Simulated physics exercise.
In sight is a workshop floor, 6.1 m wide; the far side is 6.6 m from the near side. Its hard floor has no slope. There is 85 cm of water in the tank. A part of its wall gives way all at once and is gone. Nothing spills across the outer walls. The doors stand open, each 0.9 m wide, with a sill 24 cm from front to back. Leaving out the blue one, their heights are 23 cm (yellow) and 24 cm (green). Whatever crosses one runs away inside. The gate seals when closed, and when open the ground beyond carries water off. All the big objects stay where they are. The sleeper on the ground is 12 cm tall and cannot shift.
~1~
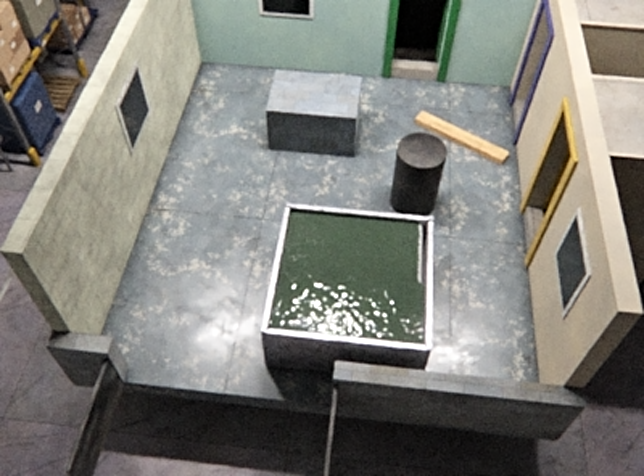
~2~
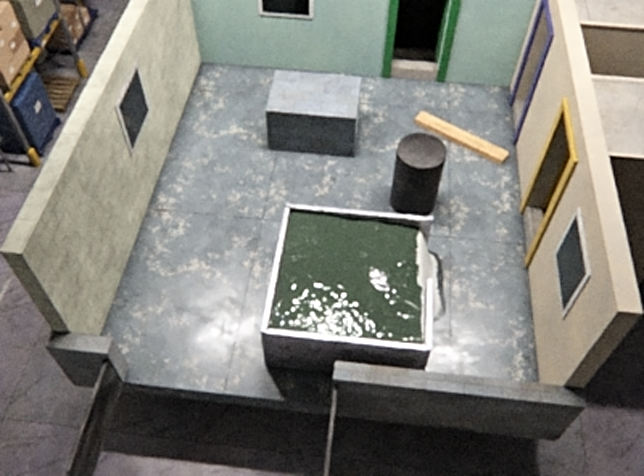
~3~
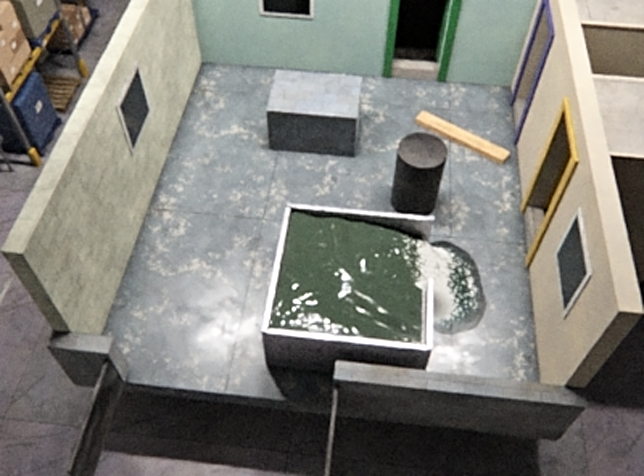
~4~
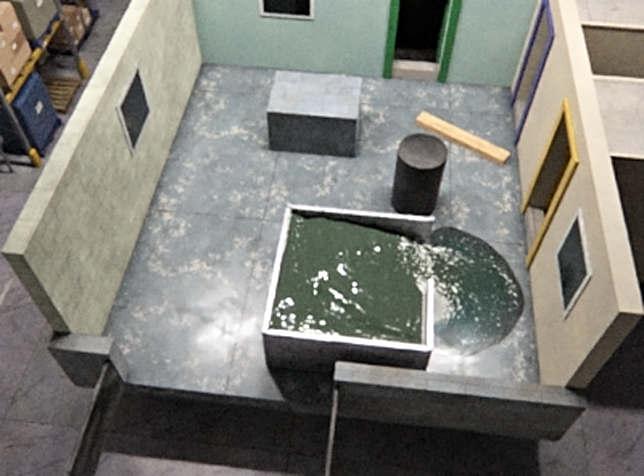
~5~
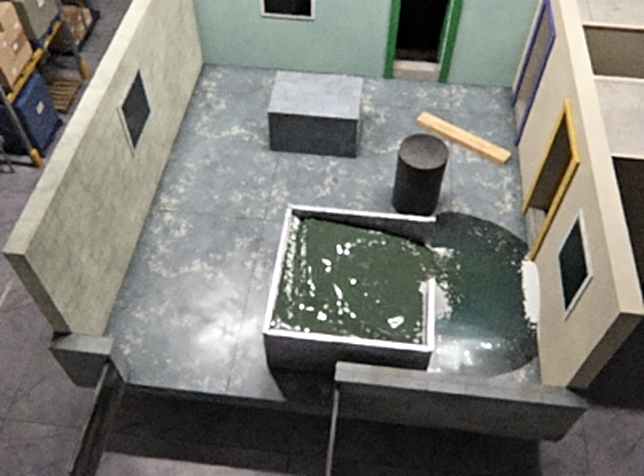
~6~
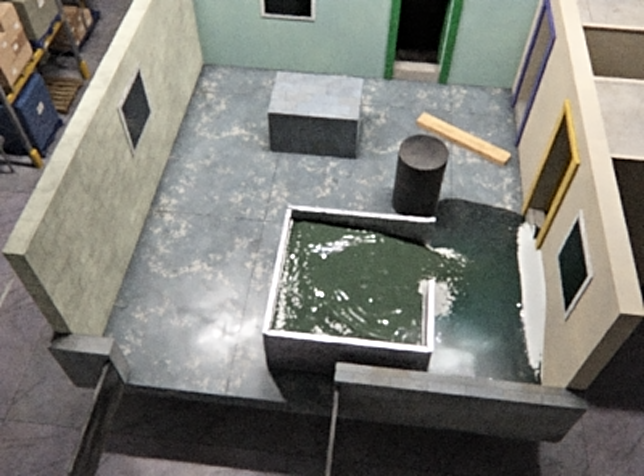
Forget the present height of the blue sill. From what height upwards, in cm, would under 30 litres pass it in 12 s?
Some 8.5 cm above the ground.
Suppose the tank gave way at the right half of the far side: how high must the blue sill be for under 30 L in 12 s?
Some 10.5 cm.
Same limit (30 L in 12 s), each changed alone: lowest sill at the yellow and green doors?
Roughly 31 cm at yellow and 9.0 cm at green.
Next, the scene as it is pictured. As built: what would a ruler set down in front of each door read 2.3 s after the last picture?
Depths in cm: Blue 8, yellow 27, green 13.
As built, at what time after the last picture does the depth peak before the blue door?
Around 8.5 s.
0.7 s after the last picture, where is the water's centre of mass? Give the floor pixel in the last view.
At about (397, 301).
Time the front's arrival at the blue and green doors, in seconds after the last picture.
Blue 0.7 s, green 1.8 s.
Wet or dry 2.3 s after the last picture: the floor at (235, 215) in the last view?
It is still dry.
Then, 0.7 s after the last picture water covers 15 % of the floor, deepest (54 cm) near (522, 286); it has not reached the blue door.
Then, 2.3 s after the last picture water covers 40 % of the floor, deepest (36 cm) near (523, 297); 8 cm at the blue door, 0 litres in over its 18 cm sill.
Then, 11.3 s after the last picture water covers 95 % of the floor, deepest (14 cm) near (368, 138); 10 cm at the blue door, 0 litres in over its 18 cm sill.
At the blue door as built, the water peaked near 14 cm, 8.7 s after the last picture.
With a sill of 7 cm, 50 litres would have come in within the 12 s; with 9.5 cm, 19 litres. So under 30 litres takes about 8.5 cm.
